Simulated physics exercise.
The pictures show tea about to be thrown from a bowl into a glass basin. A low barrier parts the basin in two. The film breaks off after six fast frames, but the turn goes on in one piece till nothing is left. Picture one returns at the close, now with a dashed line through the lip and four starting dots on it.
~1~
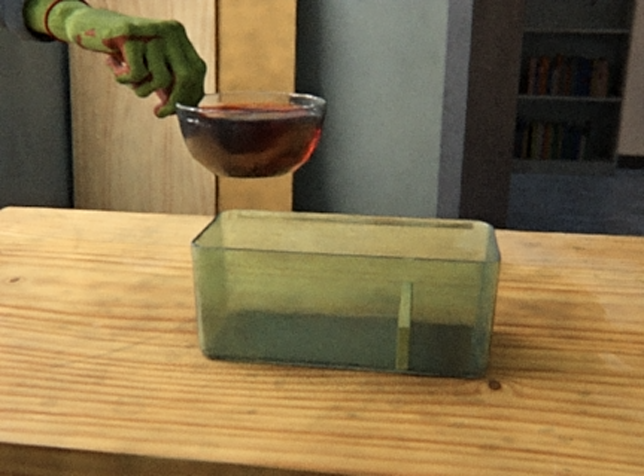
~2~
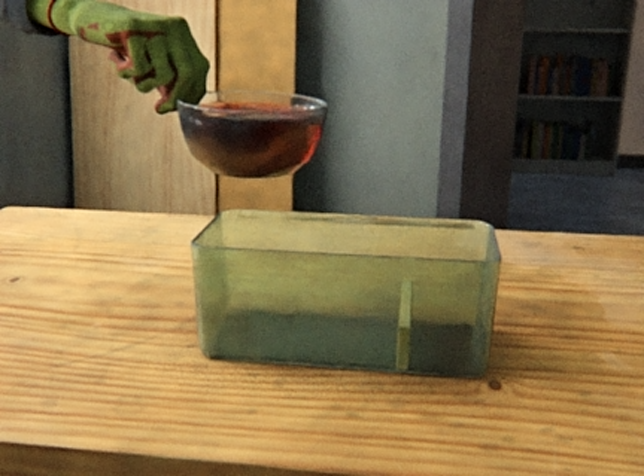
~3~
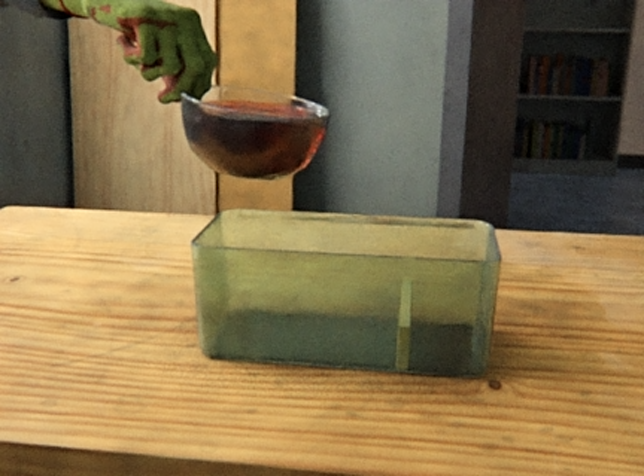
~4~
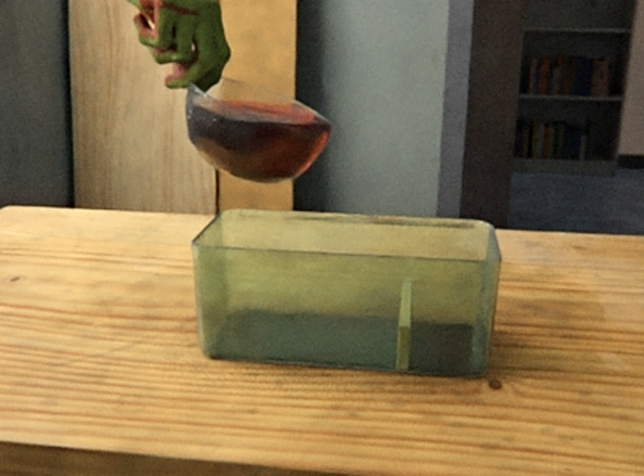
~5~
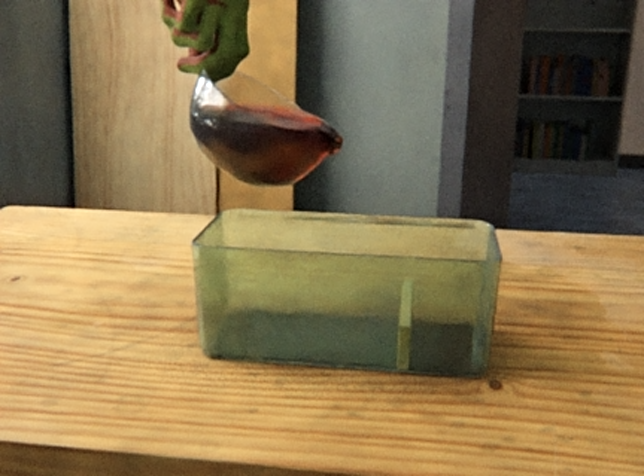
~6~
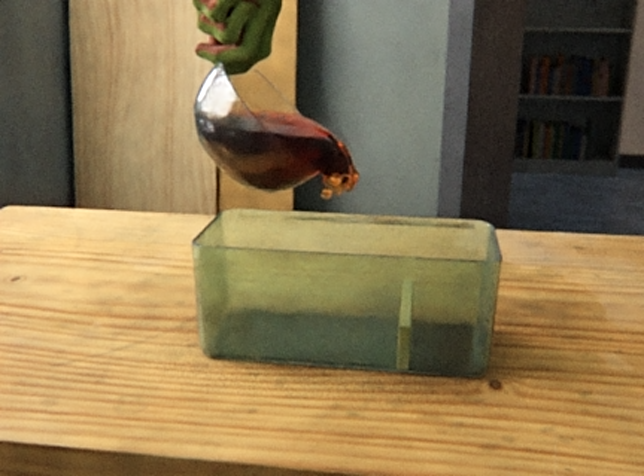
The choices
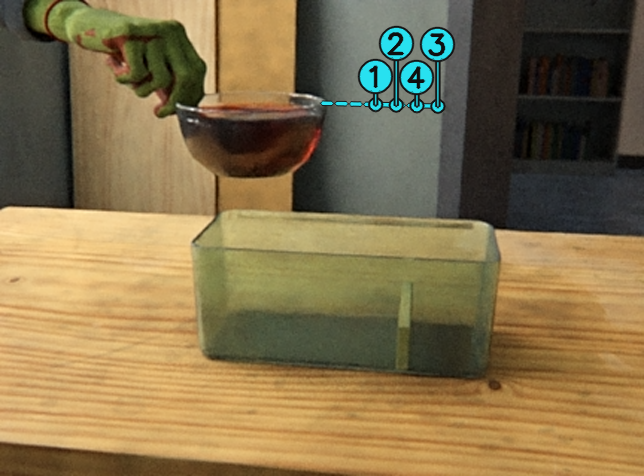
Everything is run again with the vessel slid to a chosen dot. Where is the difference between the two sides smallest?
1 is best.
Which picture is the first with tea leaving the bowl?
Picture 4.
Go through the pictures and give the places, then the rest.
In the first picture, upright, lip at (322, 103); basin from (200, 354) to (488, 374); top of the wall at (406, 302); nothing has left yet.
In the second picture, tipped about 2°, lip at (324, 105); nothing has left yet.
In the third picture, tipped about 9°, lip at (327, 114); nothing has left yet.
In the fourth picture, tipped about 19°, lip at (329, 128); tea is over the lip, down to (329, 128).
In the fifth picture, tipped about 32°, lip at (329, 145); tea is over the lip, down to (333, 152).
In the sixth picture, tipped about 47°, lip at (324, 164); tea is over the lip, down to (326, 194).
In cyan, 1 at (375, 104); 2 at (396, 105); 3 at (437, 106); 4 at (416, 105).
Choosing 1, about 49 % ends left of the wall and 48 % right of it; 4 % is lost outside.
Choosing 2, about 36 % ends left of the wall and 63 % right of it.
Choosing 3, about 26 % ends left of the wall and 62 % right of it; 11 % is lost outside.
Choosing 4, about 33 % ends left of the wall and 64 % right of it; 3 % is lost outside.
